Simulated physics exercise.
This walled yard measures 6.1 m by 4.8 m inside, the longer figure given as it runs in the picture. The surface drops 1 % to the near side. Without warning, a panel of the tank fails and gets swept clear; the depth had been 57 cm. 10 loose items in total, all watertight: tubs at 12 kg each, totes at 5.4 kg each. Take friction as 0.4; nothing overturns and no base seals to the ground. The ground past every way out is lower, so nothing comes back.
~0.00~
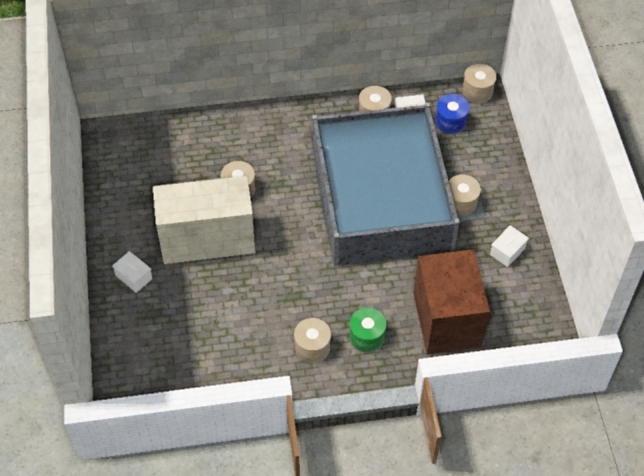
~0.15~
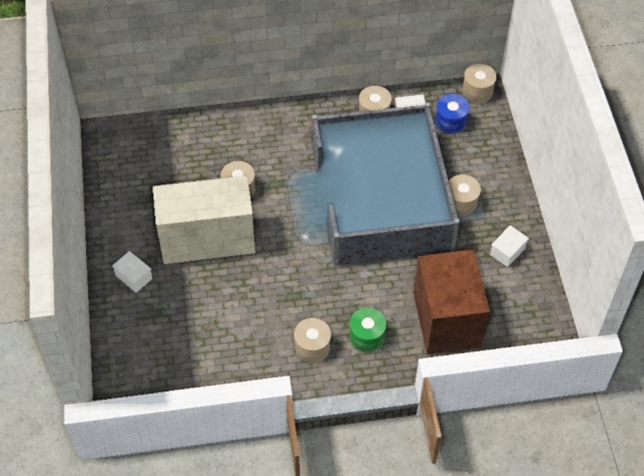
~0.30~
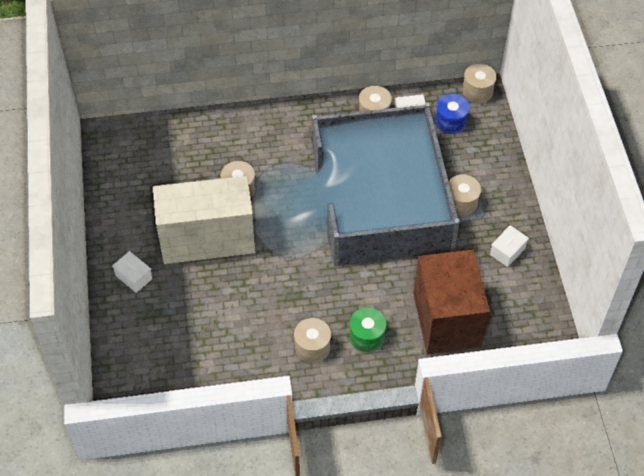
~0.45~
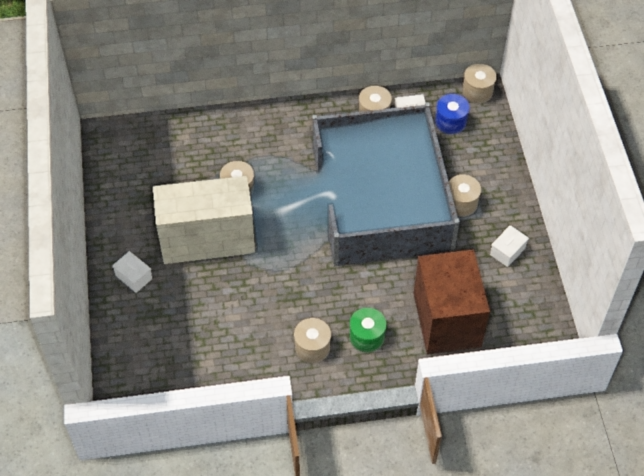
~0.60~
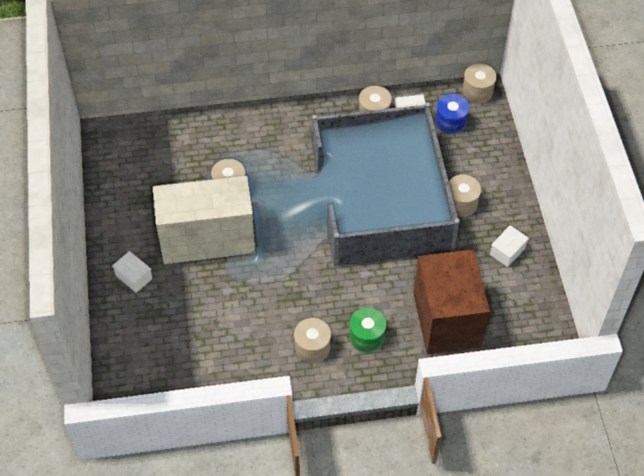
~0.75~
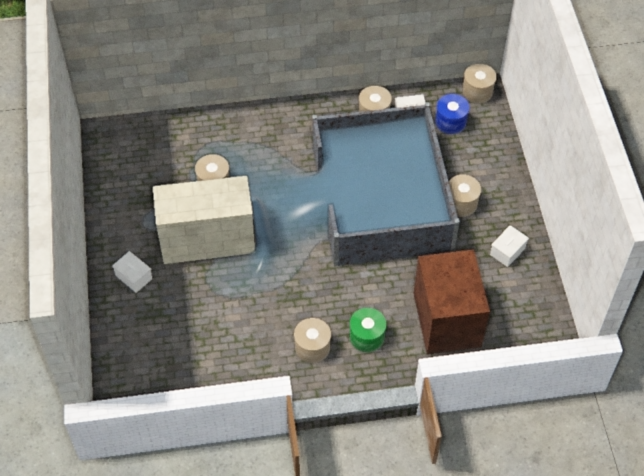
A walled, brick-paved yard is seen from high above by a camera that stays still, with a dark-rimmed tank of blue water right of centre. Around it sit tan tubs, a blue one behind, a green one in front, small pale boxes, a rusty-brown block and a cream block at left. Water bursts through the tank's left side, spreads around the cream block, and nudges the tan tub behind it slightly left.
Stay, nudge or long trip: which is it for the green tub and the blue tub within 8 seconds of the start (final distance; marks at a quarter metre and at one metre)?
Observation: Green tub moves only moderately, blue tub scarcely moves.
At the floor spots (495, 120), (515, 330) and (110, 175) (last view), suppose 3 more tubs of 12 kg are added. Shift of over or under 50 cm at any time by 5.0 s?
Spot by spot, in turn: Falls short, falls short, exceeds it.
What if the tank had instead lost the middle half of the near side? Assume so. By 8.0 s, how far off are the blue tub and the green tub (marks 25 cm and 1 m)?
Well, the blue tub basically stays there and the green tub goes a long way.
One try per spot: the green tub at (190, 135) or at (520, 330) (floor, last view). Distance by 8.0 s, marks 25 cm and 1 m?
One try each gives this: It goes a little way, then it remains roughly in place.
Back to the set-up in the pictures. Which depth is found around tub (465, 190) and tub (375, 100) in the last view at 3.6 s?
Roughly 0 and 0 cm.
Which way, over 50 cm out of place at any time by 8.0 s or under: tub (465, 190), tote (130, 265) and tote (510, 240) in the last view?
In sequence - stayed below the line; crossed the line; stayed below the line.
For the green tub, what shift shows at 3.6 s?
Roughly 0 cm.
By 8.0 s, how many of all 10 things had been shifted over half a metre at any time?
3.
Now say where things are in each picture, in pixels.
The green tub at (368, 323), on the bottom; the blue tub at (453, 106), on the bottom; 2.8 m2 under water; 0 of 10 have shifted, in the first picture.
The green tub at (368, 323) rests on the ground; the blue tub at (453, 106), on the bottom; water covers 3.3 m2; 0 of 10 have shifted, in the second picture.
The green tub at (368, 323), on the bottom; the blue tub at (453, 106), on the bottom; water covers 4.1 m2; 0 of 10 have shifted, in the third picture.
The green tub at (368, 323), on the bottom; the blue tub at (453, 106), on the bottom; 4.6 m2 under water; 0 of 10 have shifted, in the fourth picture.
The green tub at (368, 323), on the bottom; the blue tub at (453, 106), on the bottom; 5.2 m2 under water; 1 of 10 have shifted, in the fifth picture.
The green tub at (368, 323) rests on the ground; the blue tub at (453, 106), on the bottom; water covers 5.9 m2; 1 of 10 have shifted, in the sixth picture.
After 1.6 s the green tub is near (368, 323), 0.0 m from its start, aground; the blue tub is near (453, 106), 0.0 m from its start, aground; 0 of 10 are out; 0 afloat.
After 3.6 s the green tub is near (368, 323), 0.0 m from its start, aground; the blue tub is near (453, 106), 0.0 m from its start, aground; 0 of 10 are out; 1 afloat.
After 5.6 s the green tub is near (368, 323), 0.0 m from its start, aground; the blue tub is near (453, 106), 0.0 m from its start, aground; 0 of 10 are out; 2 afloat.
After 8.0 s the green tub is near (405, 316), 0.5 m from its start, aground; the blue tub is near (453, 106), 0.0 m from its start, aground; 0 of 10 are out; 1 afloat.
